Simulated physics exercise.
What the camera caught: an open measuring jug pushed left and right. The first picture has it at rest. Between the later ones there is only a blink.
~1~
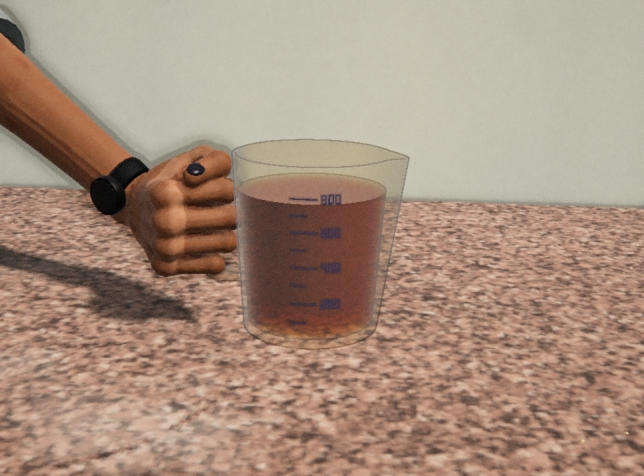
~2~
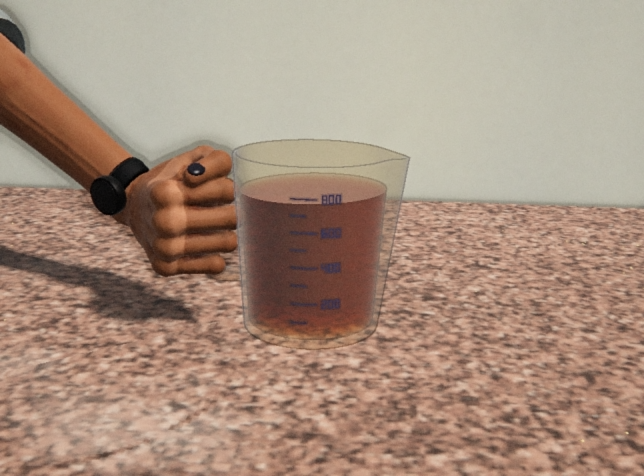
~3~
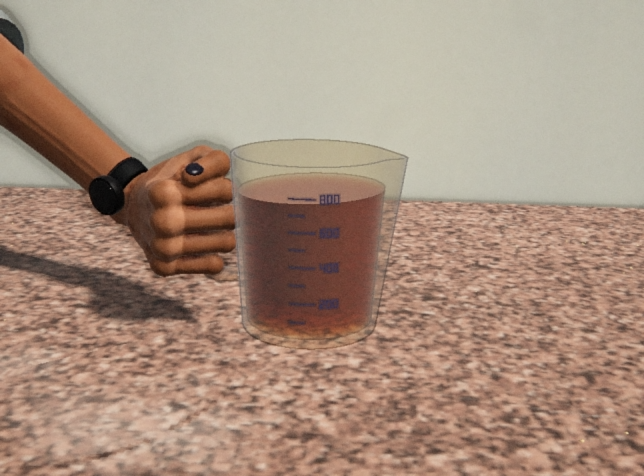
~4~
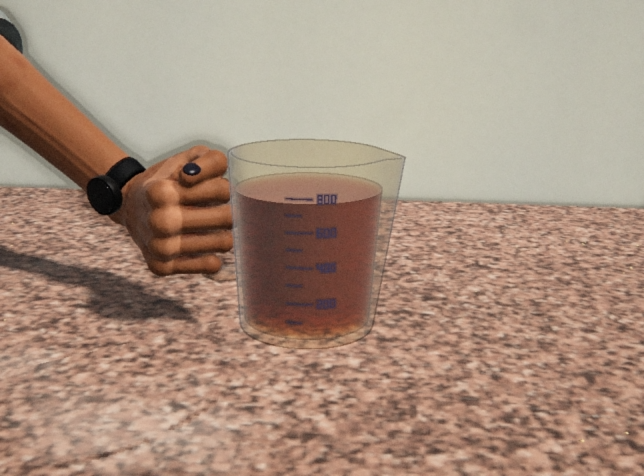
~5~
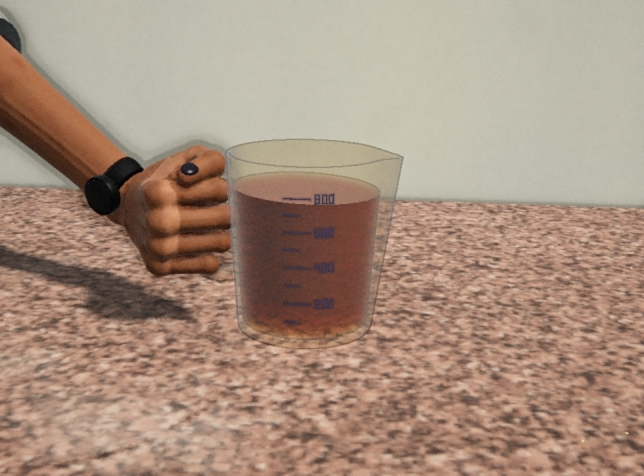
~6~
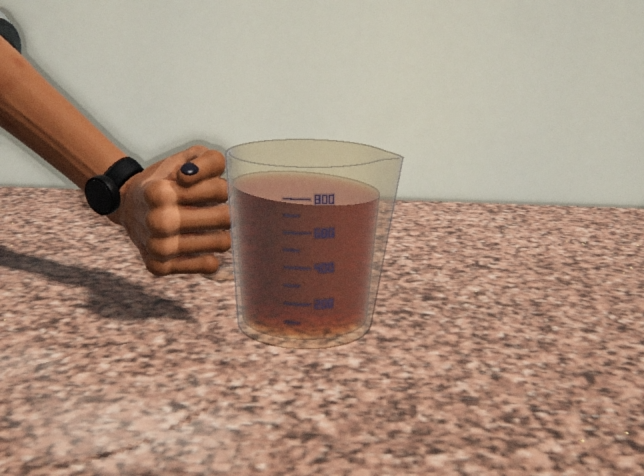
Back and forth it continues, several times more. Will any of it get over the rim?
I predict the liquid will all stay inside.
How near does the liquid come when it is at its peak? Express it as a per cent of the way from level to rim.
The surge peaks at about 30 percent.
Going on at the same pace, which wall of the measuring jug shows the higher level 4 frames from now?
Answer: To the right half.
Shortly, the highest wave so far stays far below the rim.
Then, the highest wave so far climbs under half way to the rim.
At the finish, the highest wave so far climbs under half way to the rim; nothing has left it.
